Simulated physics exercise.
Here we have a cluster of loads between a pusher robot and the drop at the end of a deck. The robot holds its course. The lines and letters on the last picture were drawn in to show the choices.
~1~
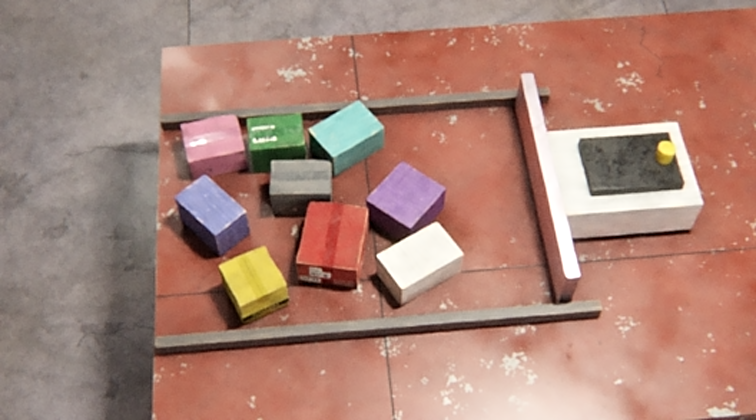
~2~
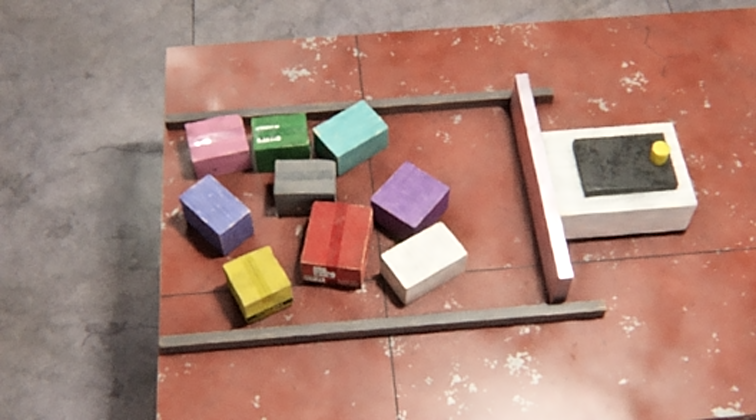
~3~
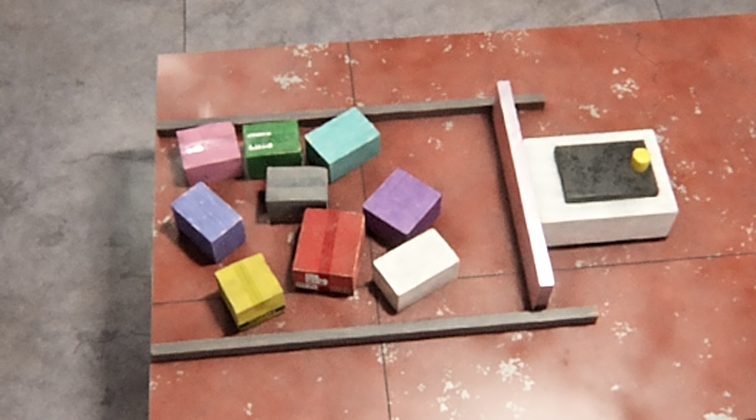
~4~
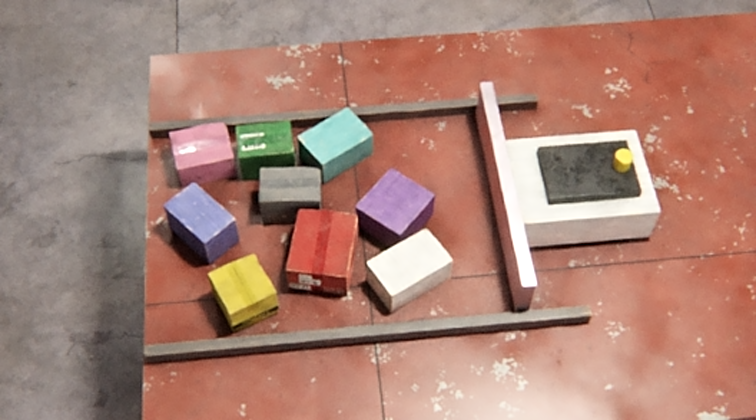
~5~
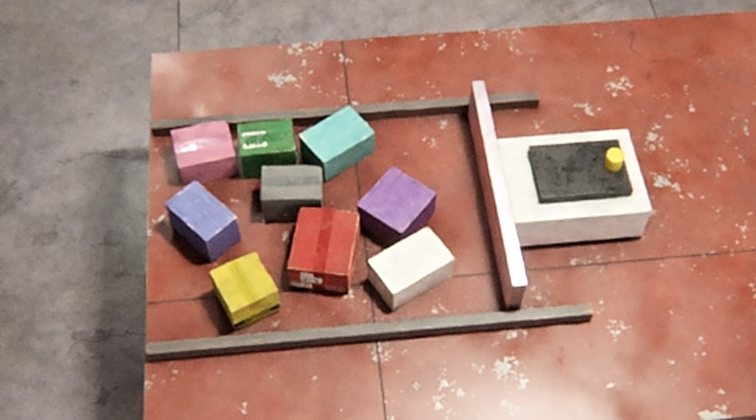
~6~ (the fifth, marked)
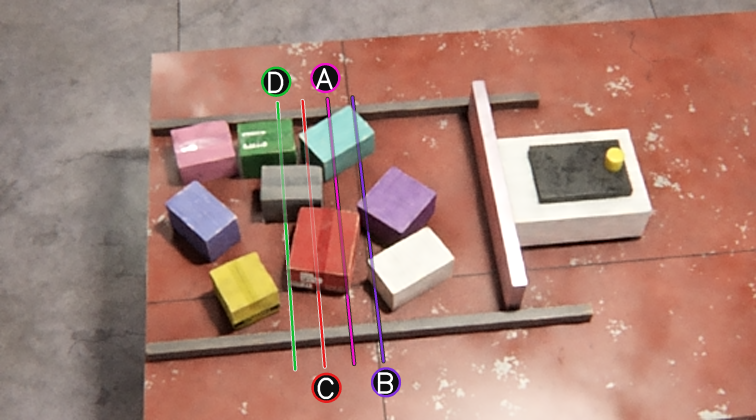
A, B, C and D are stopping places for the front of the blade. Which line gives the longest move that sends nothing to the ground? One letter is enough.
The farthest safe stop is C.
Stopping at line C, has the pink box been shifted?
By then, yes.
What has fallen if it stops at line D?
It is the pink box.
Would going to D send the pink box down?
Yes.
On the copy, A at (340, 220); B at (367, 218); C at (313, 223); D at (286, 225).
On C. First, robot (508, 175); red parcel (320, 251); white crate (390, 270).
Then, robot (441, 181); pink box (196, 154); yellow box (223, 302).
Finally, robot (394, 185); pink box (153, 155); yellow box (178, 305); nothing has fallen.
By contrast, A is safe but short; B is safe but short; D drops the pink box.
